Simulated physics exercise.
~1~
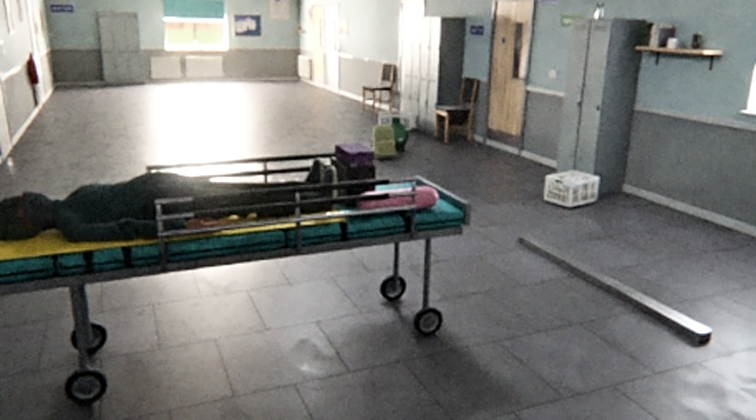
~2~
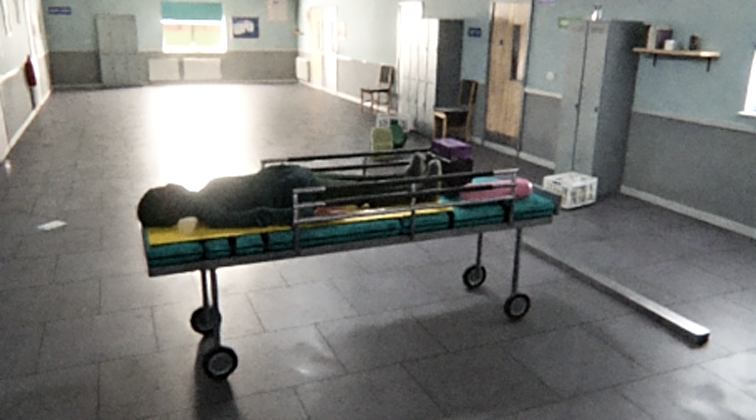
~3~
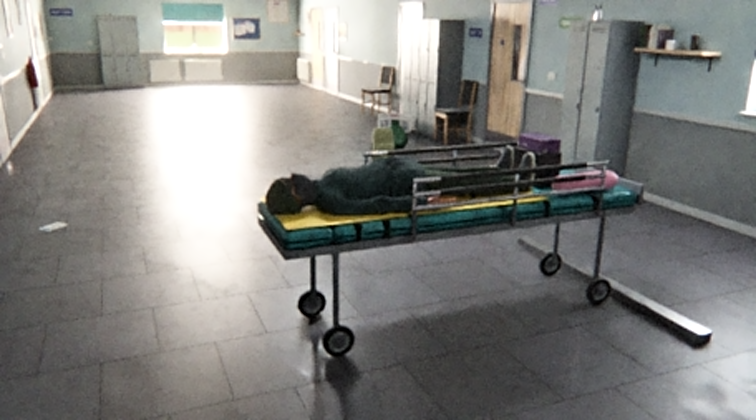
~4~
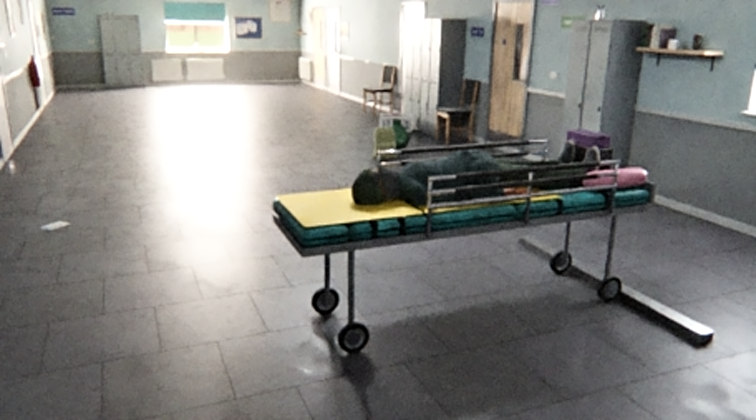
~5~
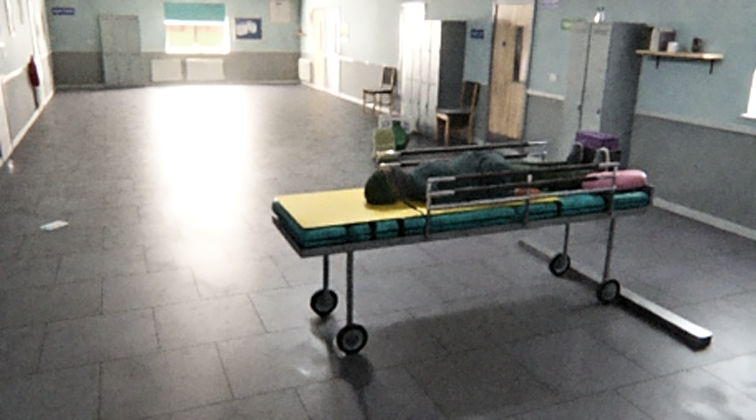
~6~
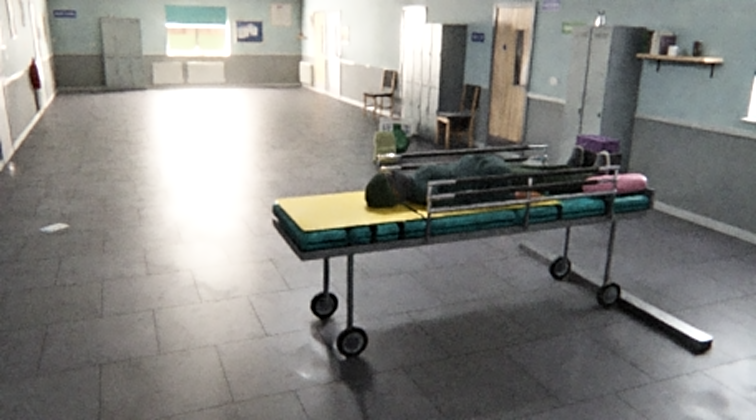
A person lying on a wheeled stretcher rolls right, slides toward its foot end, and stops.
